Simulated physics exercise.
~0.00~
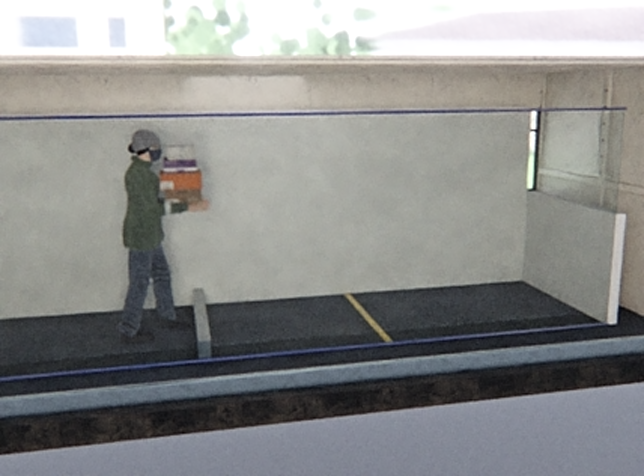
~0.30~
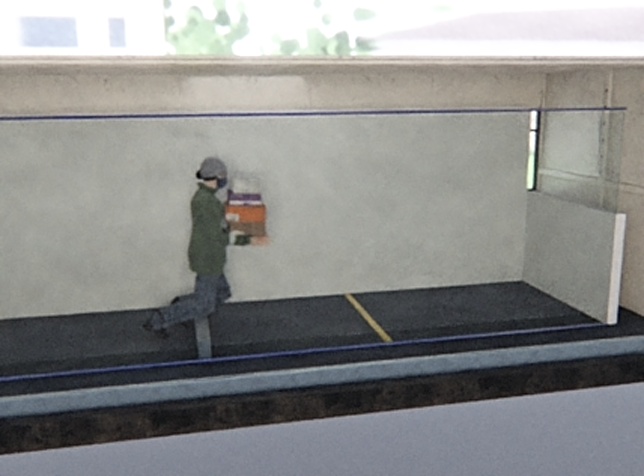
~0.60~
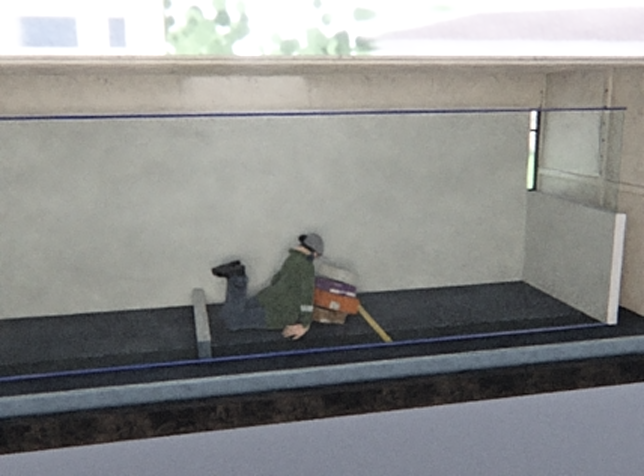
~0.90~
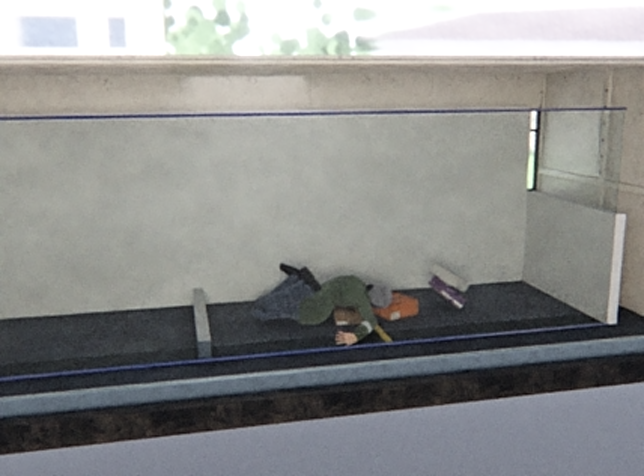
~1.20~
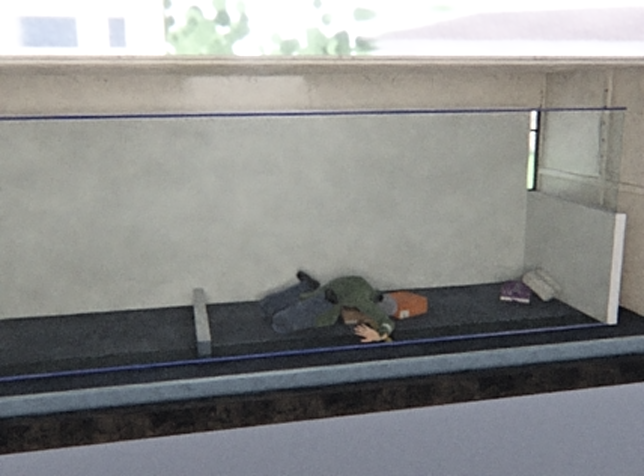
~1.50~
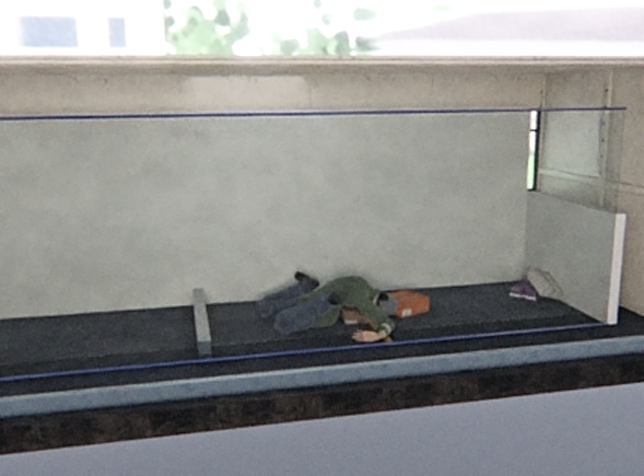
A passenger carrying stacked parcels trips over a low rail, falls, and scatters them rightward.
